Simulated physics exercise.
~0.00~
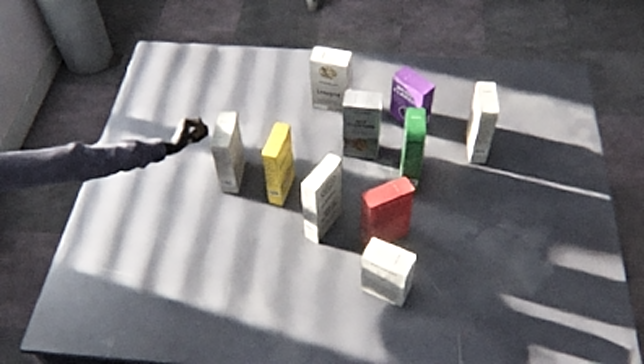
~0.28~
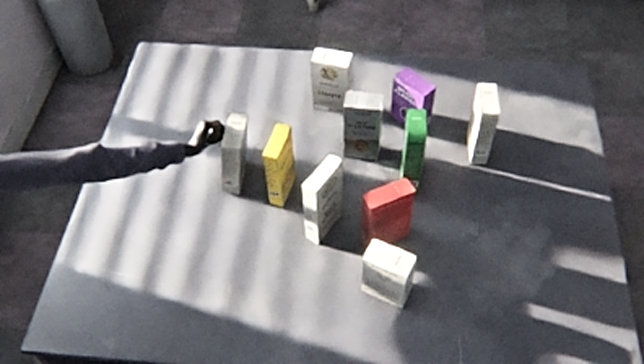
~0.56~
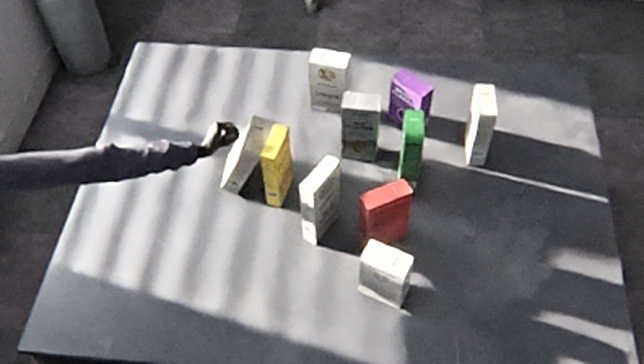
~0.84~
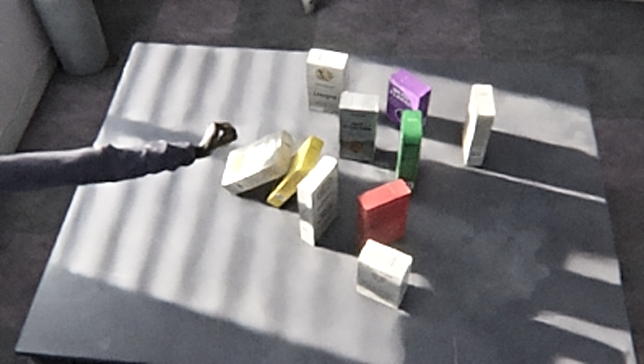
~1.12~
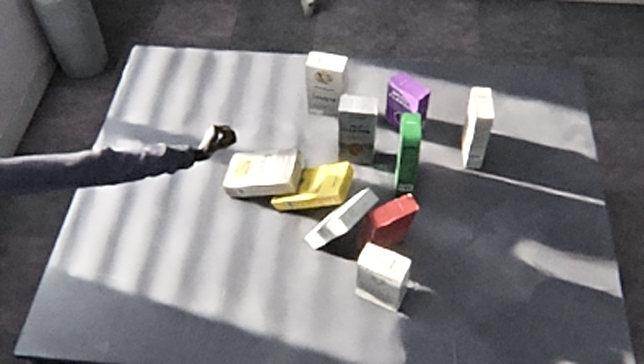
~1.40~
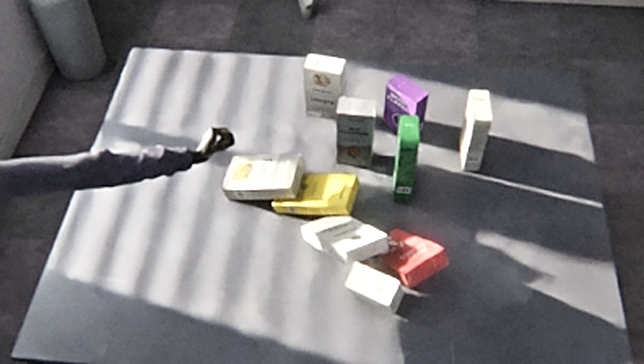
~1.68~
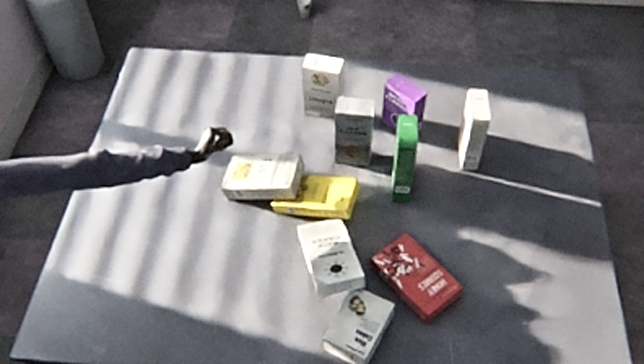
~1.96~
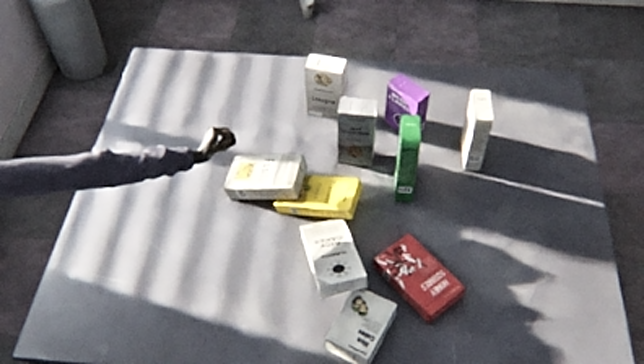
A hand tipped the leftmost white box on a table of scattered standing boxes, and it knocked over the yellow one, then another white box, the red one and a small white one, leaving five still upright, including the green and purple.
